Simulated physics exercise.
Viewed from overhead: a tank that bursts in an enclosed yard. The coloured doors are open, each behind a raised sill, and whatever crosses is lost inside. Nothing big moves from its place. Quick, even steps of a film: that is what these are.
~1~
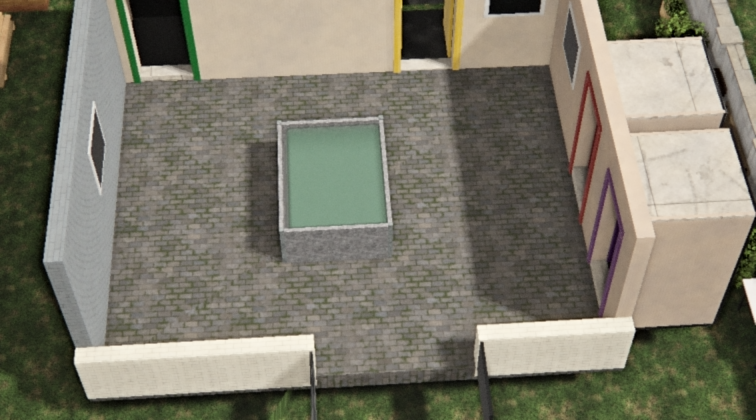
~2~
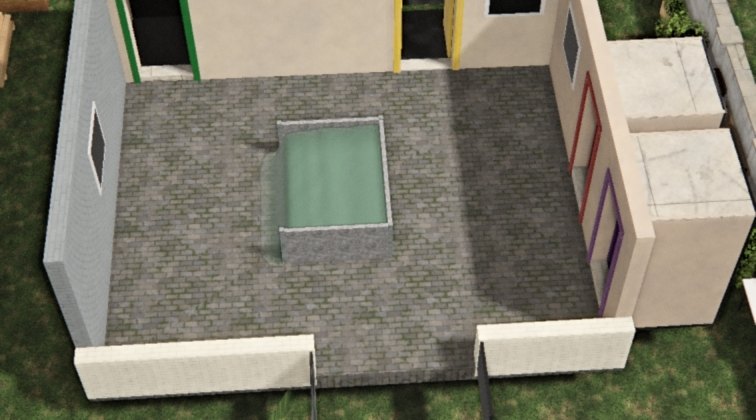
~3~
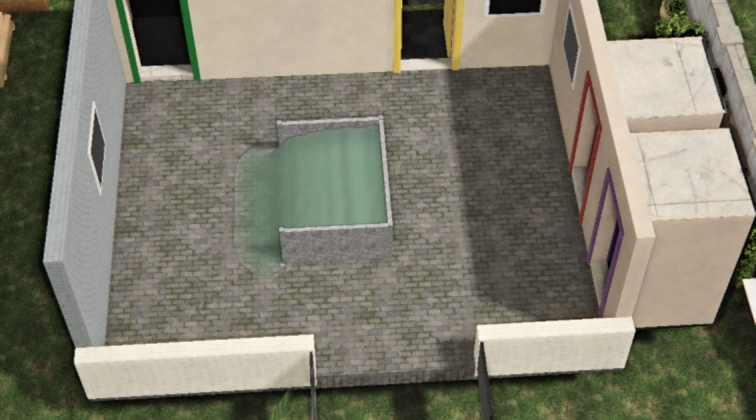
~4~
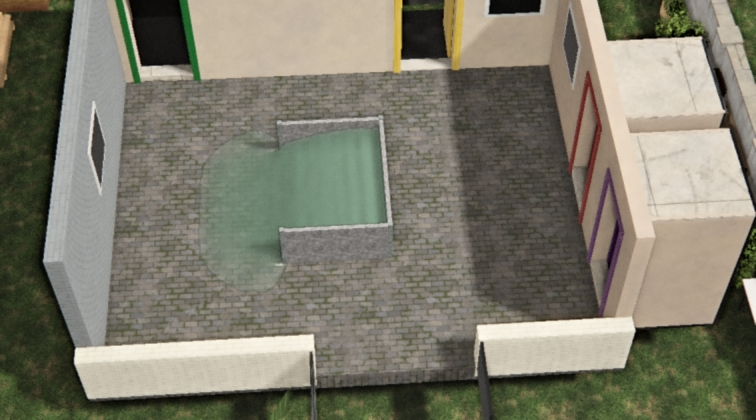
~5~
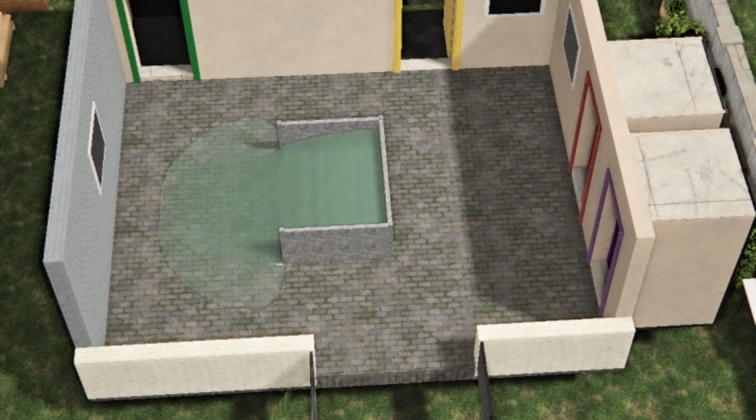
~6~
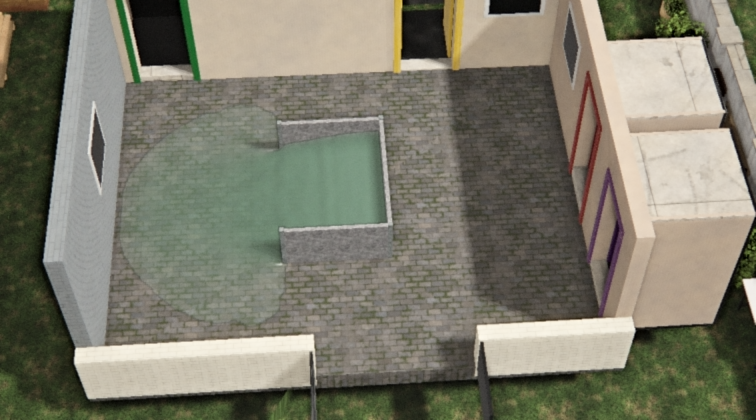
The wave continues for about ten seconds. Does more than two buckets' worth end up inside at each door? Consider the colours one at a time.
The green door yes, more than two; the red door no, two at most; the purple door no, two at most; the yellow door no, two at most.
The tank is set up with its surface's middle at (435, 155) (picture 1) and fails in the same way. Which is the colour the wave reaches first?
Answer: The green-painted one.
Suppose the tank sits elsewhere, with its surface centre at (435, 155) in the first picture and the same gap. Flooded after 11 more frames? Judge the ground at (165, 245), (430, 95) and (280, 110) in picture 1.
Going through them in that order: Waterlogged, still bare and waterlogged.
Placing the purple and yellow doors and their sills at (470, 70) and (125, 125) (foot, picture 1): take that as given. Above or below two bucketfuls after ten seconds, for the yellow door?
The yellow door is swamped.
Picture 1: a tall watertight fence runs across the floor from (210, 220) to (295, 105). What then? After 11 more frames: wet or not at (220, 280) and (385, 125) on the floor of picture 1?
Result, in order: Swamped / swamped.
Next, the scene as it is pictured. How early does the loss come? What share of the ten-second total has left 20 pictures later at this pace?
Estimate: Some 40 %.
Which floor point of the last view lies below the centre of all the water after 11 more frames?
Close to (204, 213).
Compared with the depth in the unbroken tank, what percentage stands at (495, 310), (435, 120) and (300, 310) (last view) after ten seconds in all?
Approx. values, in order: 8 %, 4 %, 6 %.
A moment on, water covers 30 % of the floor; the green door wet at the sill, nothing in, the red door not reached, the purple door not reached, the yellow door not reached.
Next, water covers 35 % of the floor; the green door under two buckets in, the red door not reached, the purple door not reached, the yellow door not reached.
Then, water covers 50 % of the floor; the green door far over two buckets in, the red door not reached, the purple door not reached, the yellow door not reached.
Later, water covers 90 % of the floor; the green door far over two buckets in, the red door wet at the sill, nothing in, the purple door wet at the sill, nothing in, the yellow door wet at the sill, nothing in.
In the end, water covers 100 % of the floor; the green door far over two buckets in, the red door wet at the sill, nothing in, the purple door under two buckets in, the yellow door wet at the sill, nothing in.
